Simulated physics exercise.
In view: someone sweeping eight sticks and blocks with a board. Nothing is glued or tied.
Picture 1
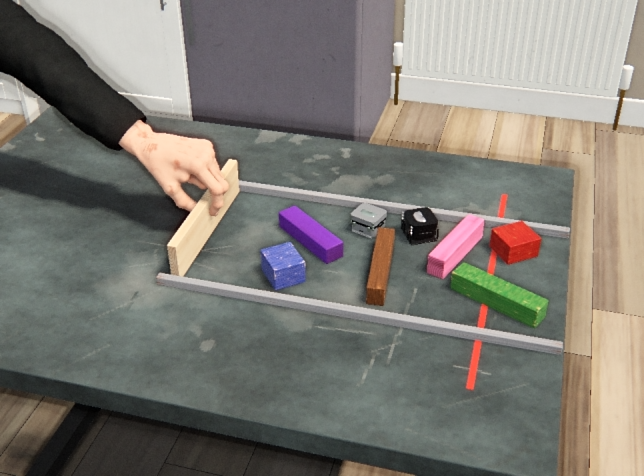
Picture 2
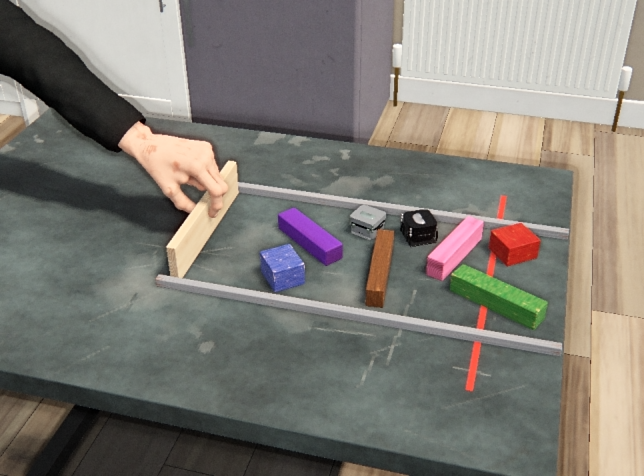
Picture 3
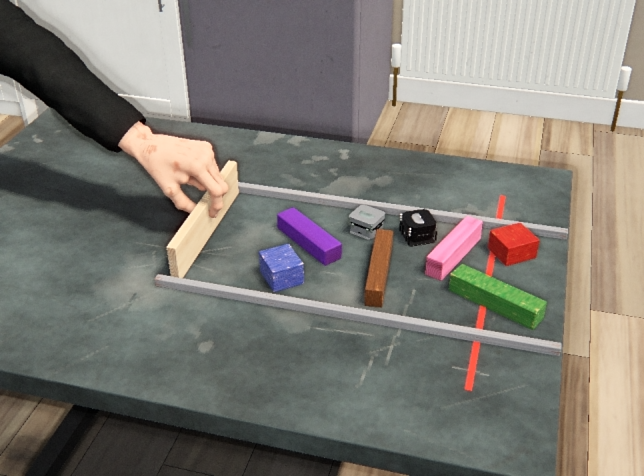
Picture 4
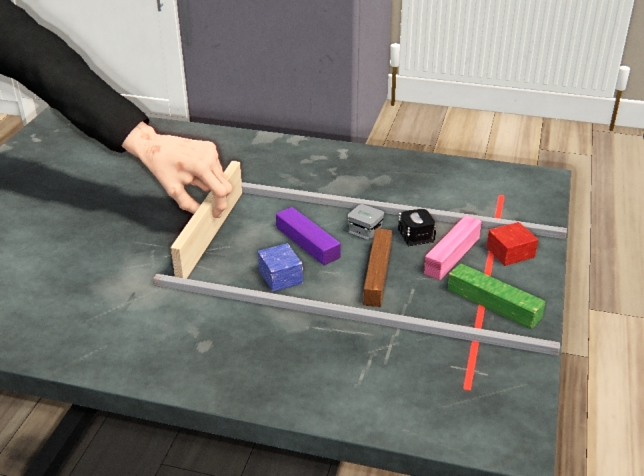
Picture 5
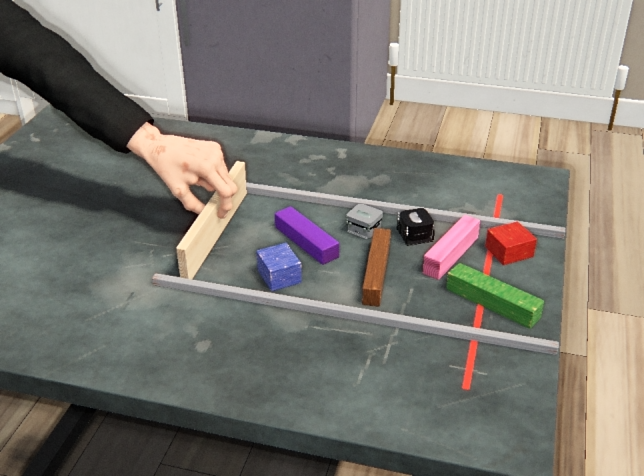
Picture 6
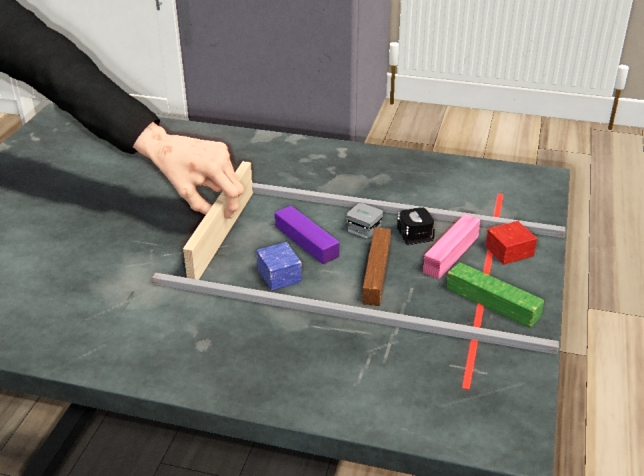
On a dark, scuffed tabletop between two grey rails, a hand in a black sleeve holds a pale wooden board upright, left of eight scattered coloured sticks and blocks. The board stays almost still at first, then the hand slides it slightly right, while the pieces and red tape line stay put.
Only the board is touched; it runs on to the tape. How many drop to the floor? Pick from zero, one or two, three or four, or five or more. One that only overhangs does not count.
In the end the number that fall off is one or two.
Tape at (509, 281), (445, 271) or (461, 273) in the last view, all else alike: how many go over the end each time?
Try by try, 3, 0 and 0.
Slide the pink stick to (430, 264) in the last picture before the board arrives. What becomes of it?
The pink stick does not fall.
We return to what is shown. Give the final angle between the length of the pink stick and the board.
Near 10 degrees.
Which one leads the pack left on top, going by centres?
That is the green bar.
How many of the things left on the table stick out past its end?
It comes to 2.
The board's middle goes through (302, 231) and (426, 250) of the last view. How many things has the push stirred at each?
2 and 8.
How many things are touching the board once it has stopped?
That makes 3.
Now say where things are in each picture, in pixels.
Red block (515, 243); green bar (498, 294); pink stick (456, 246); board (206, 216); tape (490, 277), in the first frame.
Green bar (497, 296); black case (419, 228), in the second frame.
Pink stick (455, 247); board (206, 218), in the third frame.
Red block (512, 243); grey case (366, 223), in the fourth frame.
Green bar (494, 295); purple stick (306, 235), in the fifth frame.
Red block (511, 242); green bar (494, 294); pink stick (452, 246); board (221, 219); tape (486, 277), in the sixth frame.
Early on, none off yet; red block at rest near (511, 242); green bar at rest near (494, 294); pink stick at rest near (452, 246).
A while later, none off yet; red block at rest near (511, 242); green bar moving near (501, 296); pink stick travelled a little near (468, 247).
Finally, the number that fall off is one or two; lost, red block.
